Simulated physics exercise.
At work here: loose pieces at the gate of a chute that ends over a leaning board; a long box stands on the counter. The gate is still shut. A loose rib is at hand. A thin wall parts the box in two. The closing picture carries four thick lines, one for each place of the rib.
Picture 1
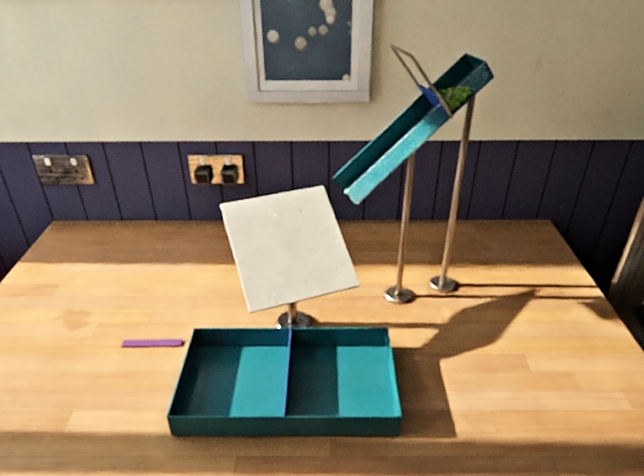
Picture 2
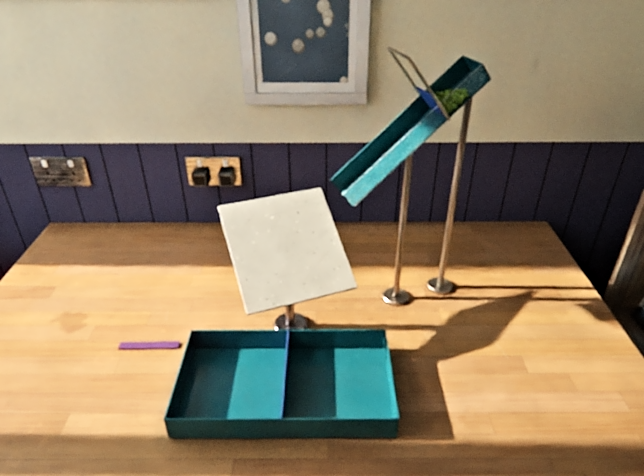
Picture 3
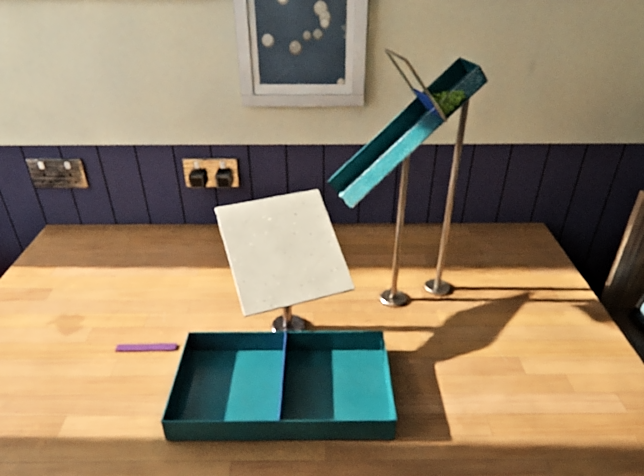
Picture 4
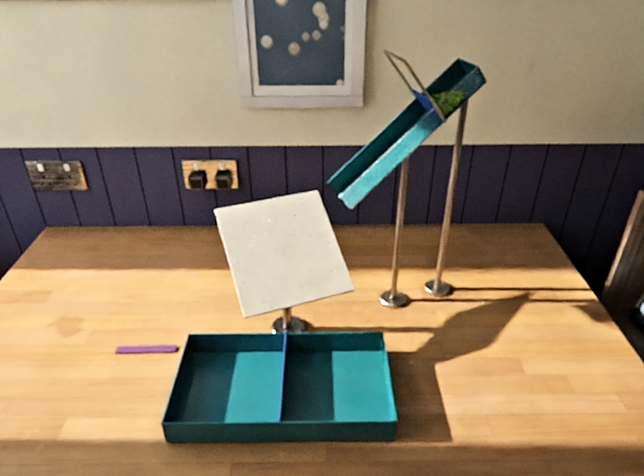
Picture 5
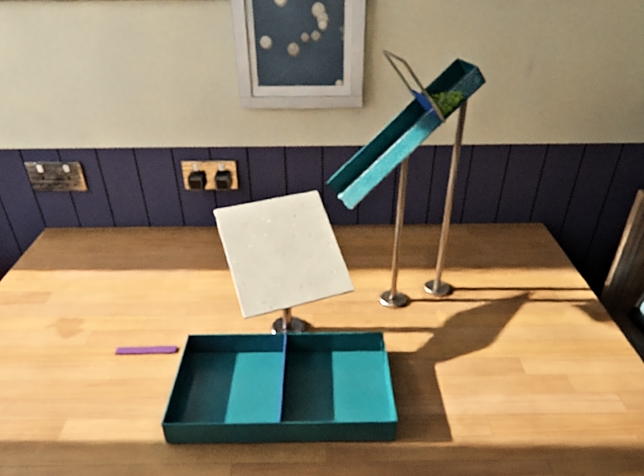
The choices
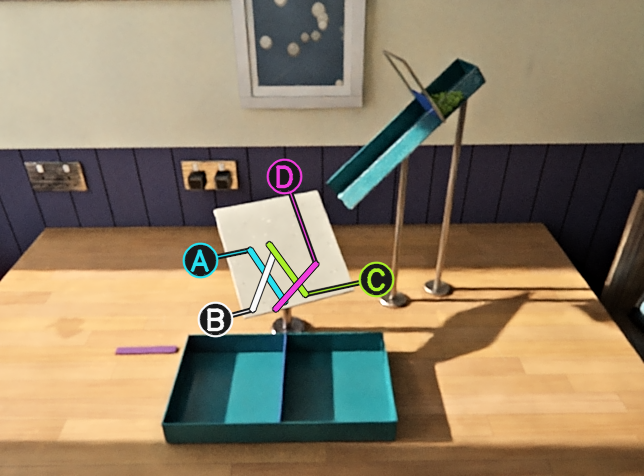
At first, a sloping teal chute on metal stands holds green pieces behind its gate, above a tilted pale board and a teal box split in two, with a purple strip lying to the left. The view shifts very slightly, then settles, while the objects stay still and the gate remains shut.
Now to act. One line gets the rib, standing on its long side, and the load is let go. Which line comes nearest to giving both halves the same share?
Go for B.
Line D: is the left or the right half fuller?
More lands on the left.
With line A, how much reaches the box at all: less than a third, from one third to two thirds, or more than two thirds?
It is more than two thirds.
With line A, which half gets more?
Right.
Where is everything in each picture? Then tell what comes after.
Load behind the gate at (449, 98), dried peas; lip of the chute at (350, 197), sloping fairly steeply, in the first frame.
Middle of the board at (287, 246), tilted fairly steeply; middle of its low edge at (305, 300); of its high edge at (271, 196), in the second frame.
Front corners of the box at (161, 421) and (396, 420); front end of its middle wall at (279, 421); gate still shut at (424, 97), in the third frame.
Middle of the load at (442, 102); lip at (344, 202), in the fourth frame.
Middle of the load at (441, 102); lip at (344, 202), in the fifth frame.
On the marked copy, line A from (250, 250) to (284, 301); line B from (273, 252) to (252, 309); line C from (269, 244) to (305, 294); line D from (315, 263) to (275, 309).
Choosing A, of what is caught, a stray few in the left half, nearly all in the right.
Choosing B, of what is caught, about half in the left half, about half in the right.
Choosing C, of what is caught, a small part in the left half, most in the right.
Choosing D, of what is caught, nearly all in the left half, a stray few in the right.
